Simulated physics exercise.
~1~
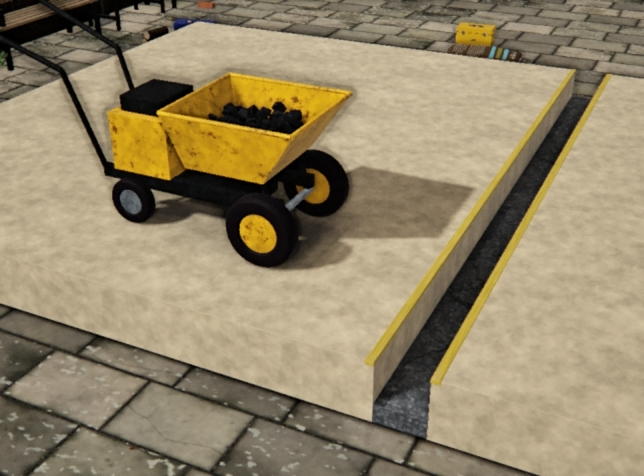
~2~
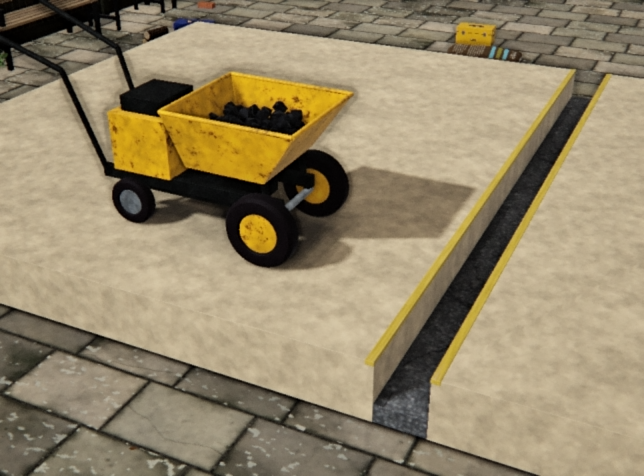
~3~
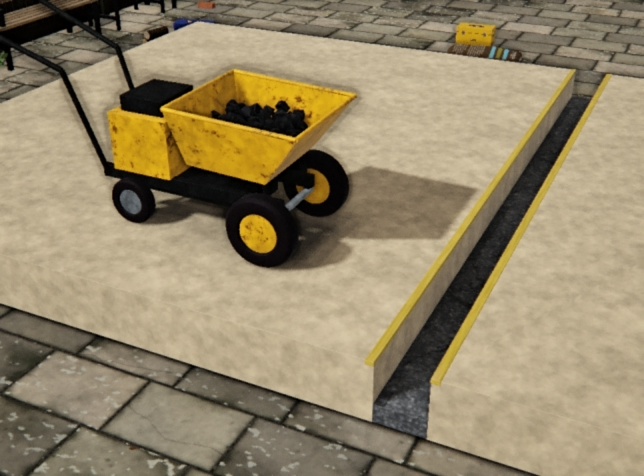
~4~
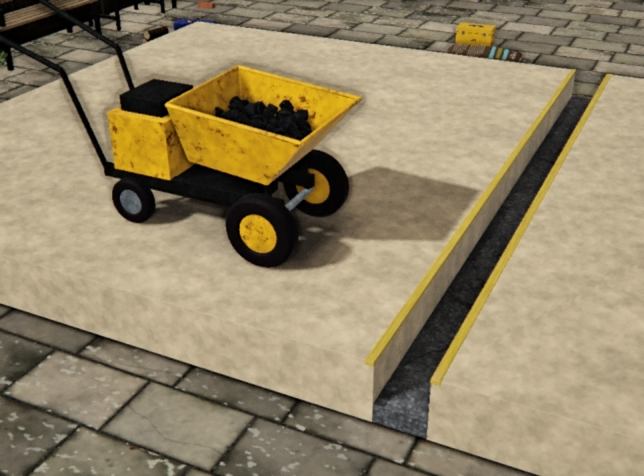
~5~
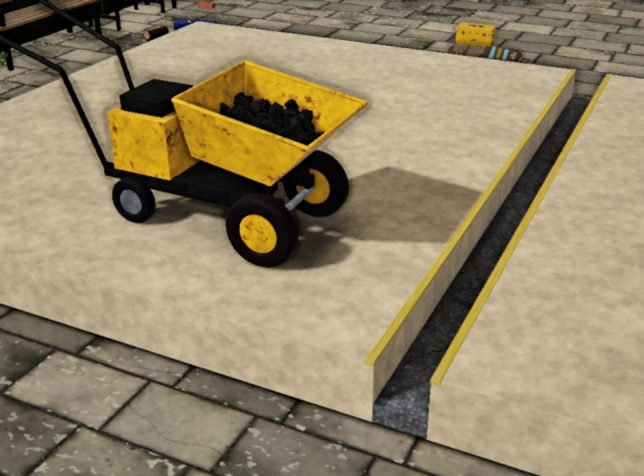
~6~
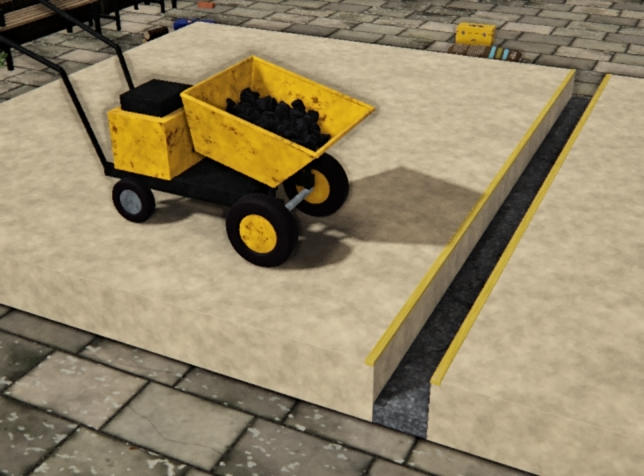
On a pale slab bordered by grey paving, a yellow powered barrow loaded with black lumps stands to the left of a narrow, yellow-edged trench; its skip is level at first, then gradually tilts a little toward the right.
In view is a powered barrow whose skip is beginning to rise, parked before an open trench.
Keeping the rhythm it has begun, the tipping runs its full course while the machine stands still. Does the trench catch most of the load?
No, I expect the load to largely stay out of the trench.
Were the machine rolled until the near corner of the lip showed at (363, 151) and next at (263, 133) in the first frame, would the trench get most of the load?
Initially past the halfway mark, next shy of half.
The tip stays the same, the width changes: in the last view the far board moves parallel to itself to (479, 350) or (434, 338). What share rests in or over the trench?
About 30 %, then 30 %.
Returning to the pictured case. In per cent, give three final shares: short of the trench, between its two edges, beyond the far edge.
Short 40 %, between 30 %, beyond 0 %.
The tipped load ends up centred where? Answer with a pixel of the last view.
(432, 265).
Soon after the last picture, skip tipped steeply; all in the skip.
A little later, skip tipped right over; nearly all in the skip; a small part short of the trench.
Later still, skip tipped right over; about a third in the skip; about a third short of the trench; about a quarter in or heaped over the trench.
By the end, skip tipped right over; about a third in the skip; about a third short of the trench; about a third in or heaped over the trench; none beyond it.
